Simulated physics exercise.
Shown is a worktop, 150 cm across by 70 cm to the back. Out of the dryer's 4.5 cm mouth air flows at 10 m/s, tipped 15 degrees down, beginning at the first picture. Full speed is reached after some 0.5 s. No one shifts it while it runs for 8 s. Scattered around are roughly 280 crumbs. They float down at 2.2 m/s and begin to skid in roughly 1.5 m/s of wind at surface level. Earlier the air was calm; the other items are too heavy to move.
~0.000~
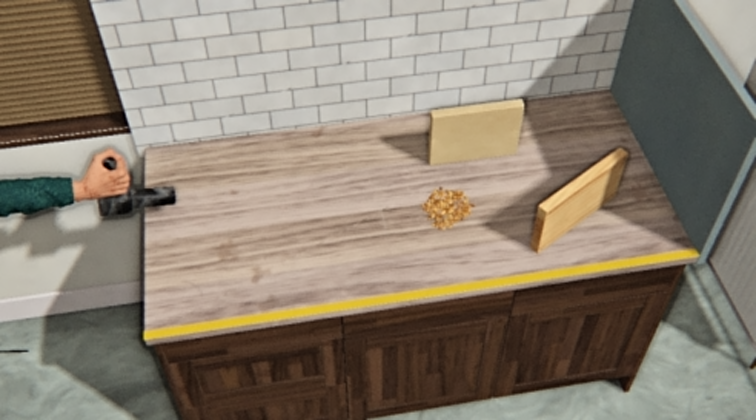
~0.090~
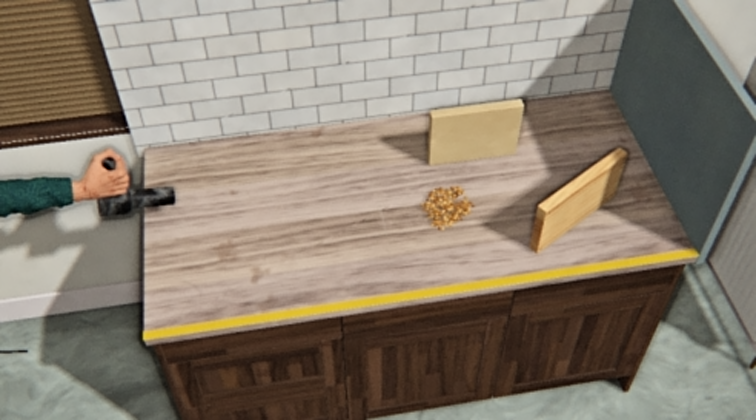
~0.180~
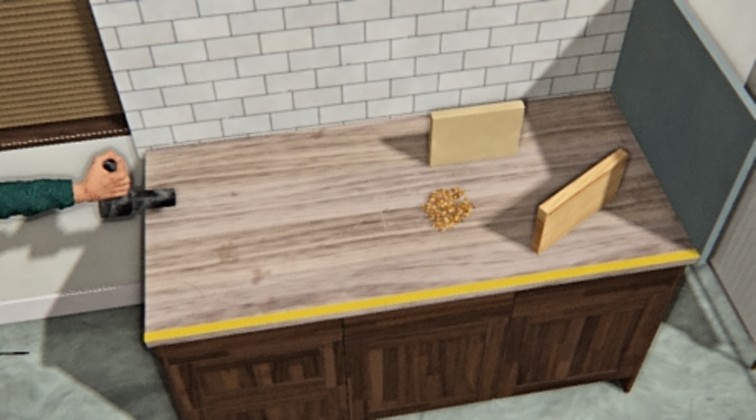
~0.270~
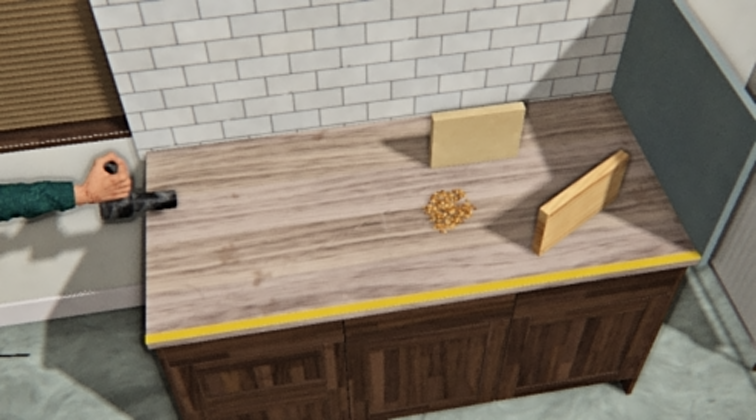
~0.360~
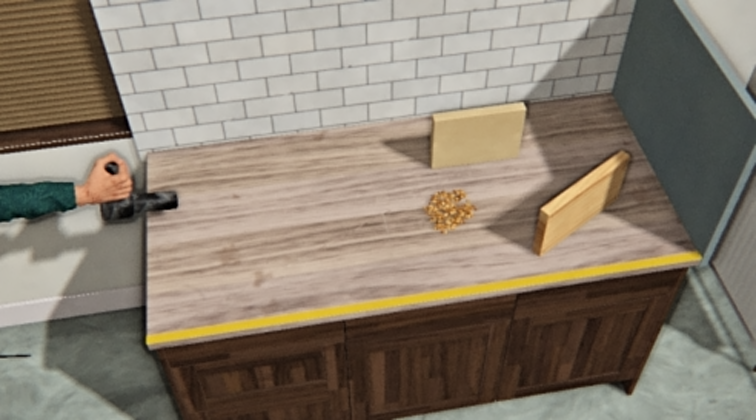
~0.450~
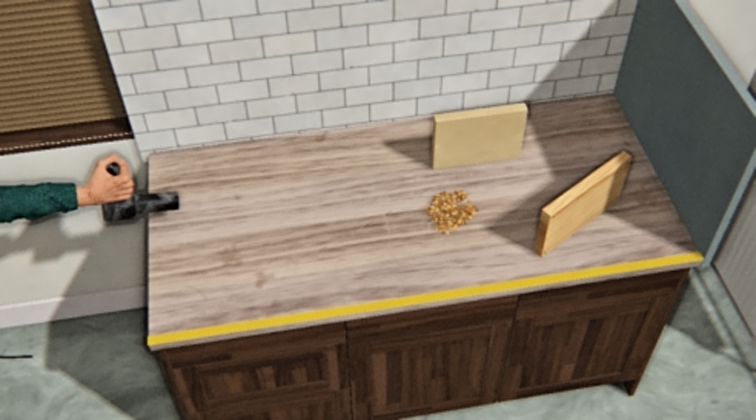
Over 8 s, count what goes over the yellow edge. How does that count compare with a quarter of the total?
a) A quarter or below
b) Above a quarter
The answer is a.
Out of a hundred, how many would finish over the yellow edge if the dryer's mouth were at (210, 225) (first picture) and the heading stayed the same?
30 per cent, roughly.
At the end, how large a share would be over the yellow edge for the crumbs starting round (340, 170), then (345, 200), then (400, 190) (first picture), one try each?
Results, one try each: 4 %, 10 %, 10 %.
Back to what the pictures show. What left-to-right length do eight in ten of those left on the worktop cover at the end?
40 cm, give or take.
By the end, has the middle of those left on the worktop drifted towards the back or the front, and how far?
It drifts toward the closer edge, close to 5 cm in all.
After 1.6 s, 78 % are on the move or not yet settled, 0 % are over the yellow edge; the middle of those still in play is near (568, 211).
After 2.6 s, 75 % are on the move or not yet settled, 2 % are over the yellow edge; the middle of those still in play is near (567, 214).
After 4.4 s, 63 % are on the move or not yet settled, 4 % are over the yellow edge; the middle of those still in play is near (561, 213).
After 8.0 s, at the end, 5 % are over the yellow edge; the middle of those still in play is near (561, 213).
